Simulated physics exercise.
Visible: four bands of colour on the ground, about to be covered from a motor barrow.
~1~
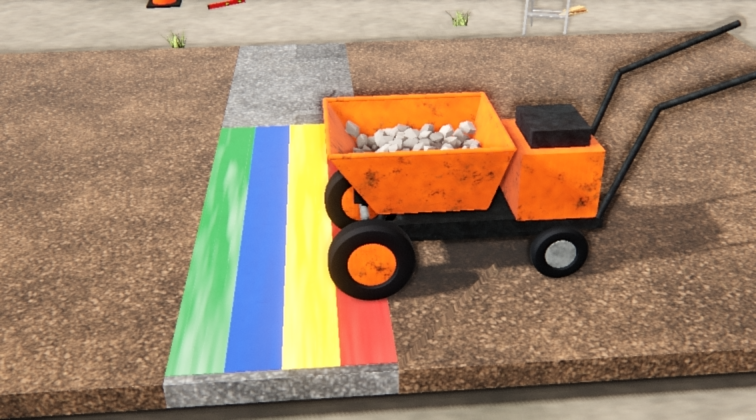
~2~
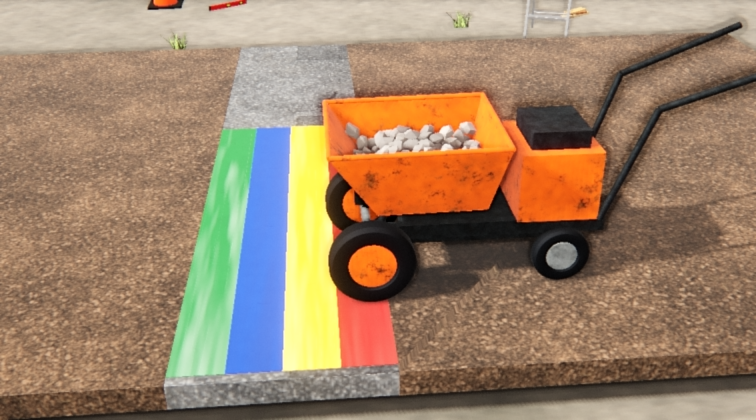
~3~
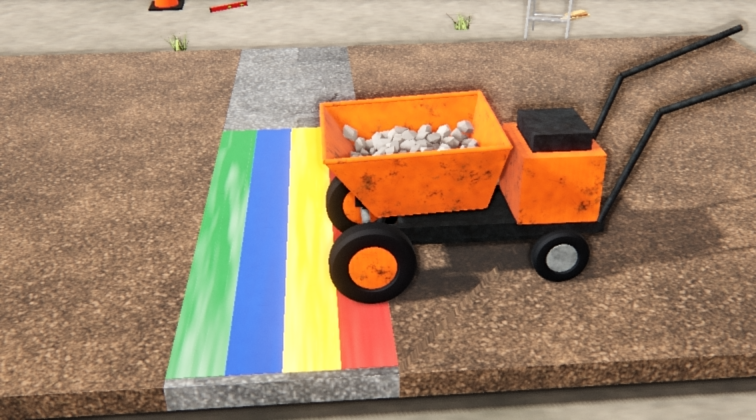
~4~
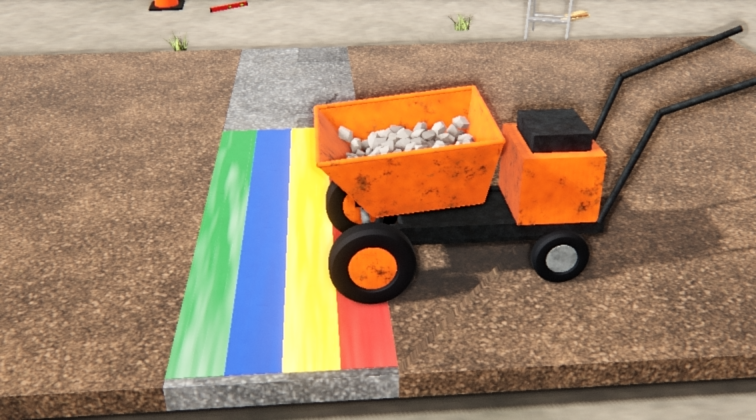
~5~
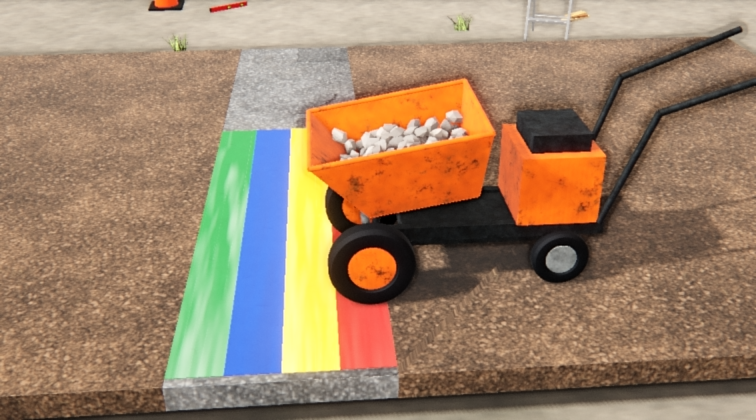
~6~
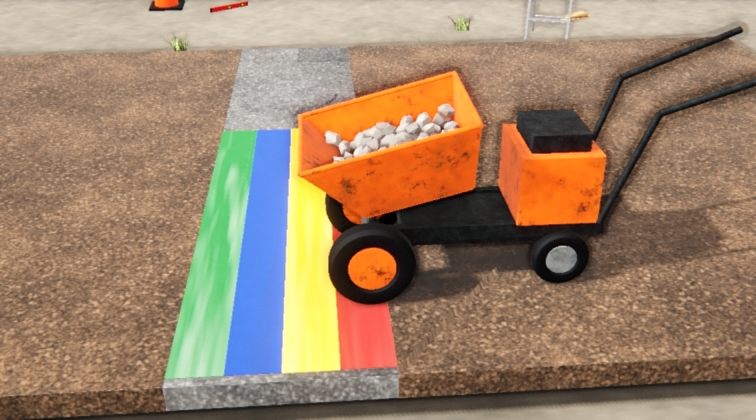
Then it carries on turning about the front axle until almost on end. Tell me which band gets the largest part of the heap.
I would say the green band gets the largest part.
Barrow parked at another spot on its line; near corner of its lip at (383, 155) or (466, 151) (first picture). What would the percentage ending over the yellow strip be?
First some 20, then 30 per cent.
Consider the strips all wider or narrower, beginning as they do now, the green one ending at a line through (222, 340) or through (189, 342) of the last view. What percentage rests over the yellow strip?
Near 0 and then 0 in a hundred.
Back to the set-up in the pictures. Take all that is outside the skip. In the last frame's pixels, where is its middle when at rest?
I'd mark it at roughly (219, 267).
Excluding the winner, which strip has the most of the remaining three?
That would be the blue one.
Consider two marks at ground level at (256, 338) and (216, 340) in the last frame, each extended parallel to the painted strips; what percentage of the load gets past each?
In order: 70 percent, then 40 percent.
Soon, skip tipped steeply; all in the skip.
A while on, skip tipped right over; nearly all in the skip; a stray few over the blue strip; a stray few over the green strip.
Towards the end, skip tipped right over; about a third in the skip; a small part over the blue strip; about a third over the green strip; a small part off the paint.
Finally, skip tipped right over; about a quarter in the skip; none over the red strip; none over the yellow strip; about a quarter over the blue strip; about a third over the green strip; a small part off the paint.
